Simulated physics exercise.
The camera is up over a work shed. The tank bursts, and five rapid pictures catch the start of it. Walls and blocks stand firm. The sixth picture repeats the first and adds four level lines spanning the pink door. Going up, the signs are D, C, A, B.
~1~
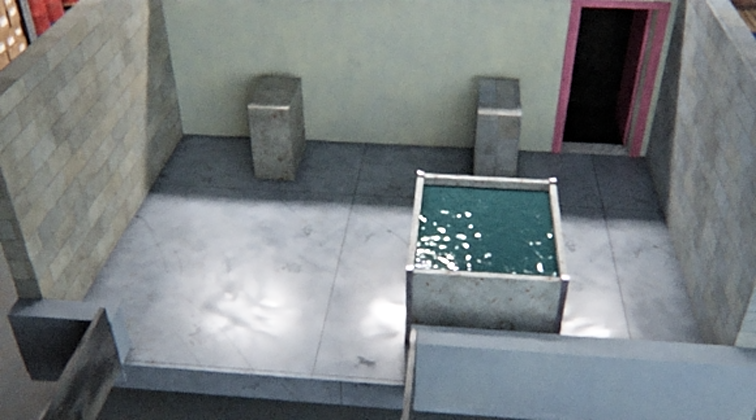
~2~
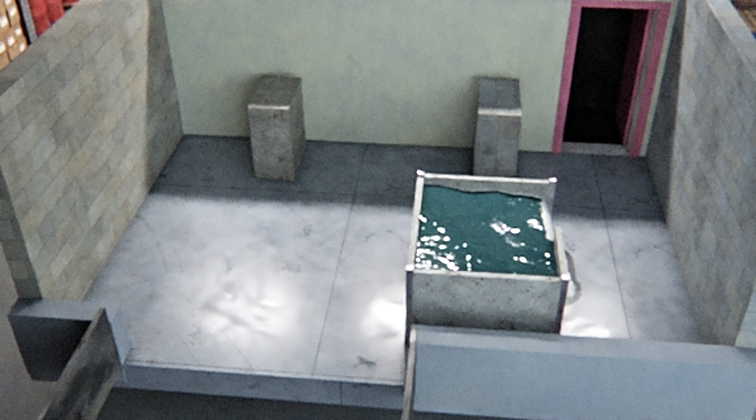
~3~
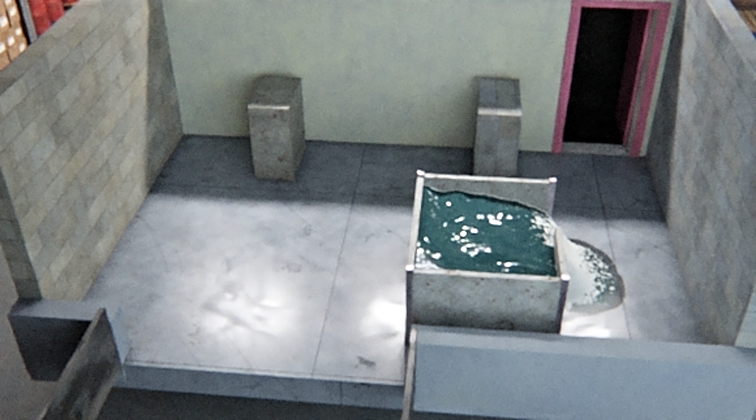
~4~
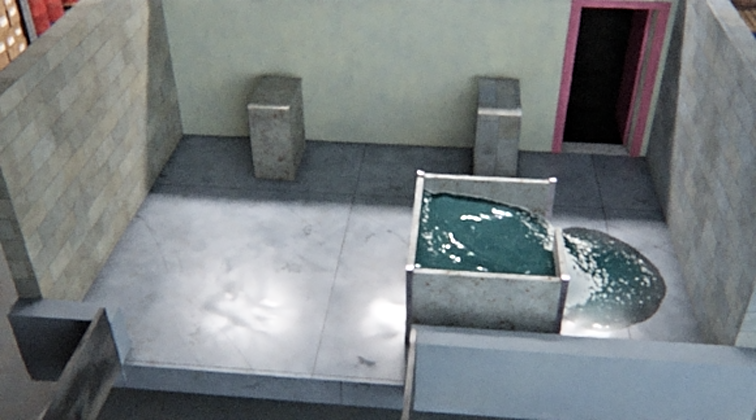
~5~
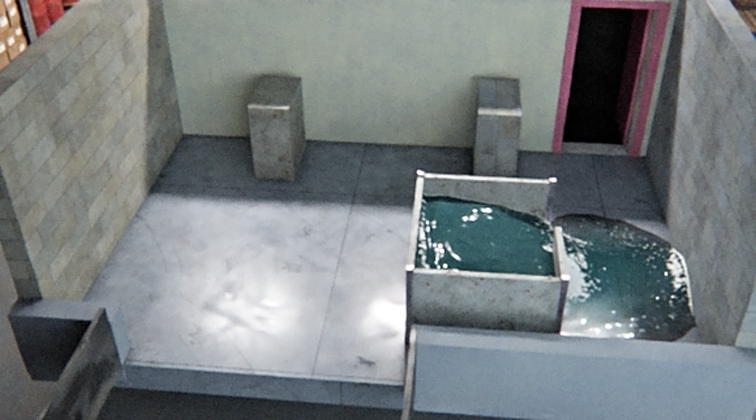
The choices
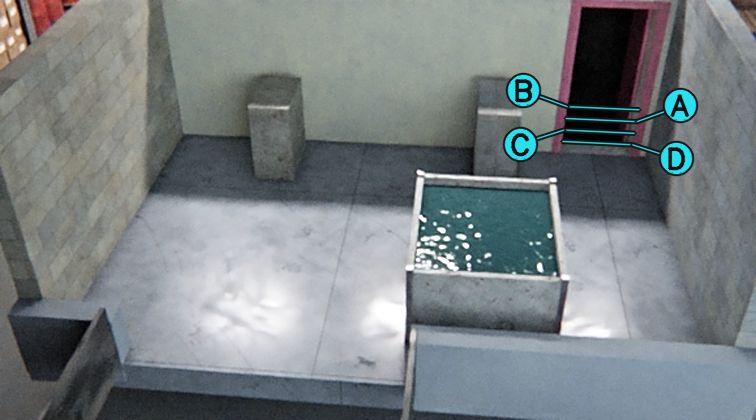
Green water pours from the right side of a square tank and spreads across the floor.
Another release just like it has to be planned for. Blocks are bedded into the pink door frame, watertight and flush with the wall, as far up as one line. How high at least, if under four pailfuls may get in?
Use line C.
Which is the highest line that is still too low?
Here it is line D.
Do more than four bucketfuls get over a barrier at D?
Yes, it does.
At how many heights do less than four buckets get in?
Three.
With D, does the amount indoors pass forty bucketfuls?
No, less.
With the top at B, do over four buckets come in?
No, not at all.
On the marked copy, A at (601, 120); B at (603, 108); C at (599, 131); D at (597, 143); from the bottom up D, C, A, B.
Choosing A, nothing gets over.
Choosing B, nothing gets over.
Choosing C, a bucket or two gets in.
Choosing D, about 12 bucketfuls get in.
